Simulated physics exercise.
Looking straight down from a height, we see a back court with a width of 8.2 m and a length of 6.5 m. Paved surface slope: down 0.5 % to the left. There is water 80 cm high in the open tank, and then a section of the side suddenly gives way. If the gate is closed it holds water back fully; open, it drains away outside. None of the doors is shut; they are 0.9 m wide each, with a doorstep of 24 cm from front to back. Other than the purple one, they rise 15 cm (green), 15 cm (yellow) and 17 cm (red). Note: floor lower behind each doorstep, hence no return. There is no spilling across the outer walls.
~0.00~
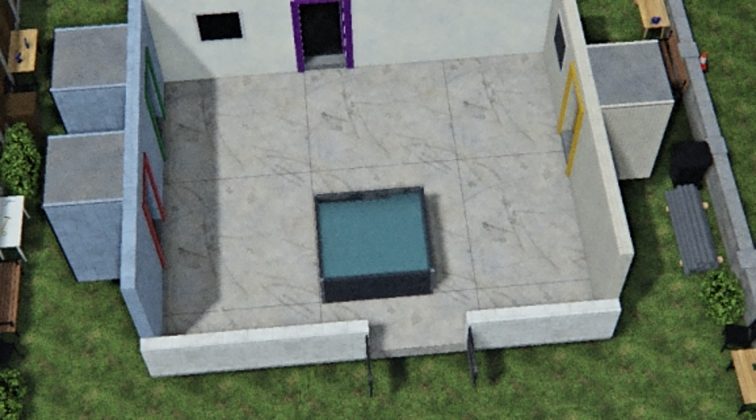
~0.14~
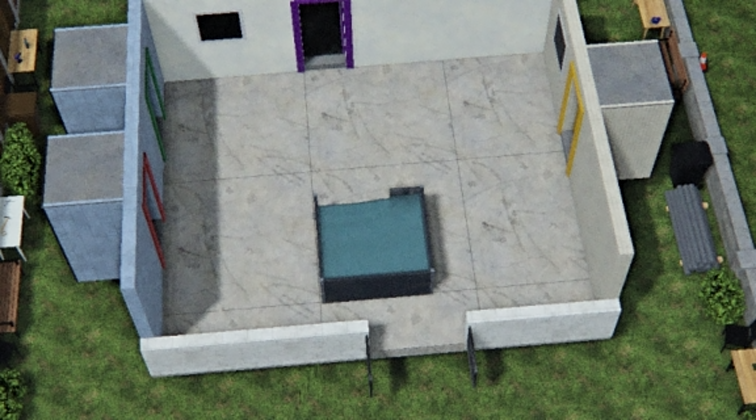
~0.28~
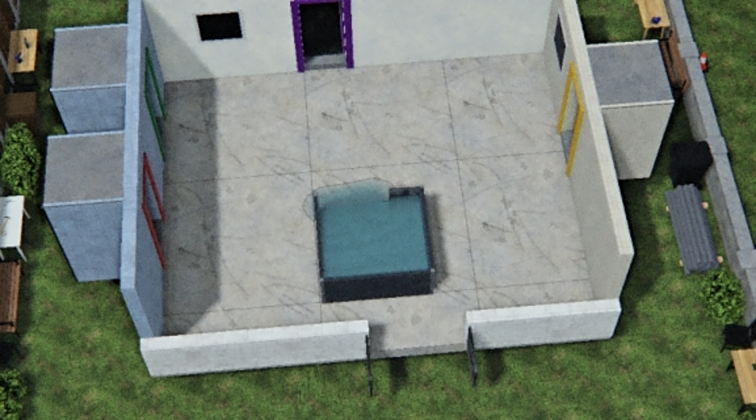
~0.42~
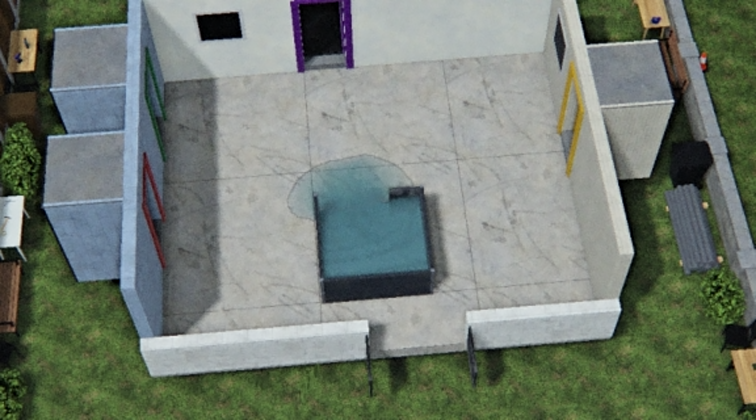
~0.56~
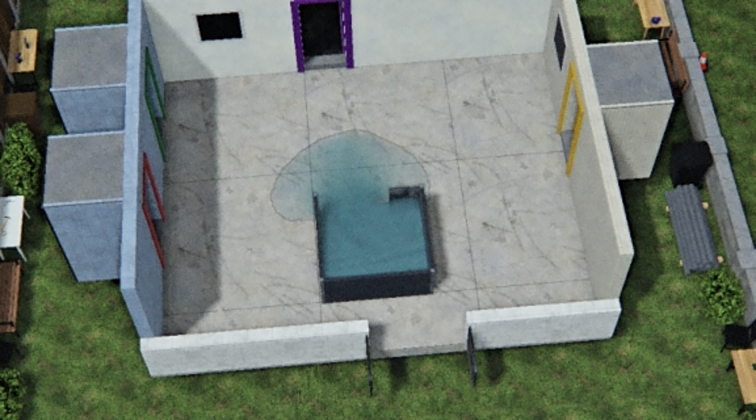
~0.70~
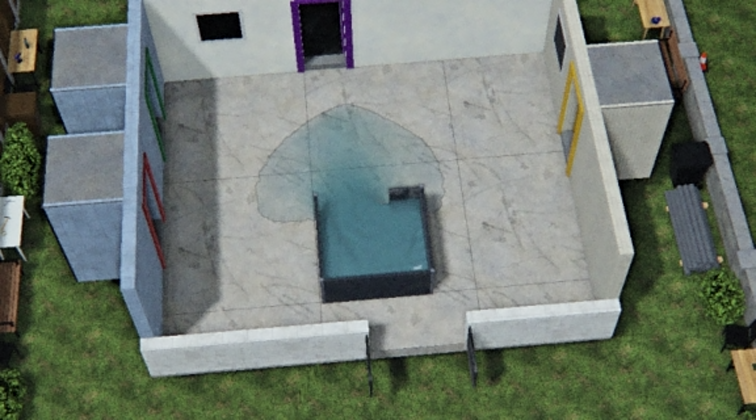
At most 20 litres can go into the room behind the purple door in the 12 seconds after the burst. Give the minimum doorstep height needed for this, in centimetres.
Roughly 27 centimetres.
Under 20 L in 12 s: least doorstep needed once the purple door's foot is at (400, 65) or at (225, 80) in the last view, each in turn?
About 19 cm for the first and 16 cm for the second.
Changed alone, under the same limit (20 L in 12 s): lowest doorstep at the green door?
At the green door you'd want roughly 12.5 cm.
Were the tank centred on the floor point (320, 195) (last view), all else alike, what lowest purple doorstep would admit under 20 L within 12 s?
Minimum: Approx. 33 cm.
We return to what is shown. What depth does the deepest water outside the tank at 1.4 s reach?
About 37 cm.
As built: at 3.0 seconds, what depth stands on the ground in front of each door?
Door by door in centimetres - green 16, purple 23, yellow 0, red 0.
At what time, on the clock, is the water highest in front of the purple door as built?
Roughly at 2.0 s.
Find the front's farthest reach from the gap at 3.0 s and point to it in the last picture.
Lab note: Front tip approx. (540, 52).
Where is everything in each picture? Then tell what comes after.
The open tank at (373, 235) is whole and still, 80 cm deep; the purple door at (323, 39) is dry, in the first picture.
The gap is on the far side, the front 0.3 m out at a hidden place; the back of the open tank holds 80 cm, in the second picture.
The gap is on the far side, the front 0.8 m out at (363, 183); the back of the open tank holds 80 cm, in the third picture.
The gap is on the far side, the front 1.4 m out at (355, 159); the back of the open tank holds 74 cm, in the fourth picture.
The front is at (350, 133), 2.1 m from the gap on the far side; 4.5 m2 of floor is wet, 68 cm left at the back, in the fifth picture.
Water pours out on the far side and has run 2.7 m, to (342, 108); about 6 cm deep outside, 68 cm at the back; 1.1 m in a straight line remain to the purple door at (323, 39), in the sixth picture.
After 1.4 s water covers 30 % of the floor, deepest (37 cm) near (345, 210); 7 cm at the purple door, 25 litres in over its 17 cm doorstep.
After 3.0 s water covers 40 % of the floor, deepest (36 cm) near (165, 82); 23 cm at the purple door, 135 litres in over its 17 cm doorstep.
After 12.0 s water covers 100 % of the floor, deepest (10 cm) near (163, 348); 5 cm at the purple door, 147 litres in over its 17 cm doorstep.
At the purple door as built, the water arrived by 1.0 s and peaked near 32 cm at 2.0 s.
With a doorstep of 24.5 cm, 42 litres would have come in within the 12 s; with 33.5 cm, 1 litre. So under 20 litres takes about 27 cm.
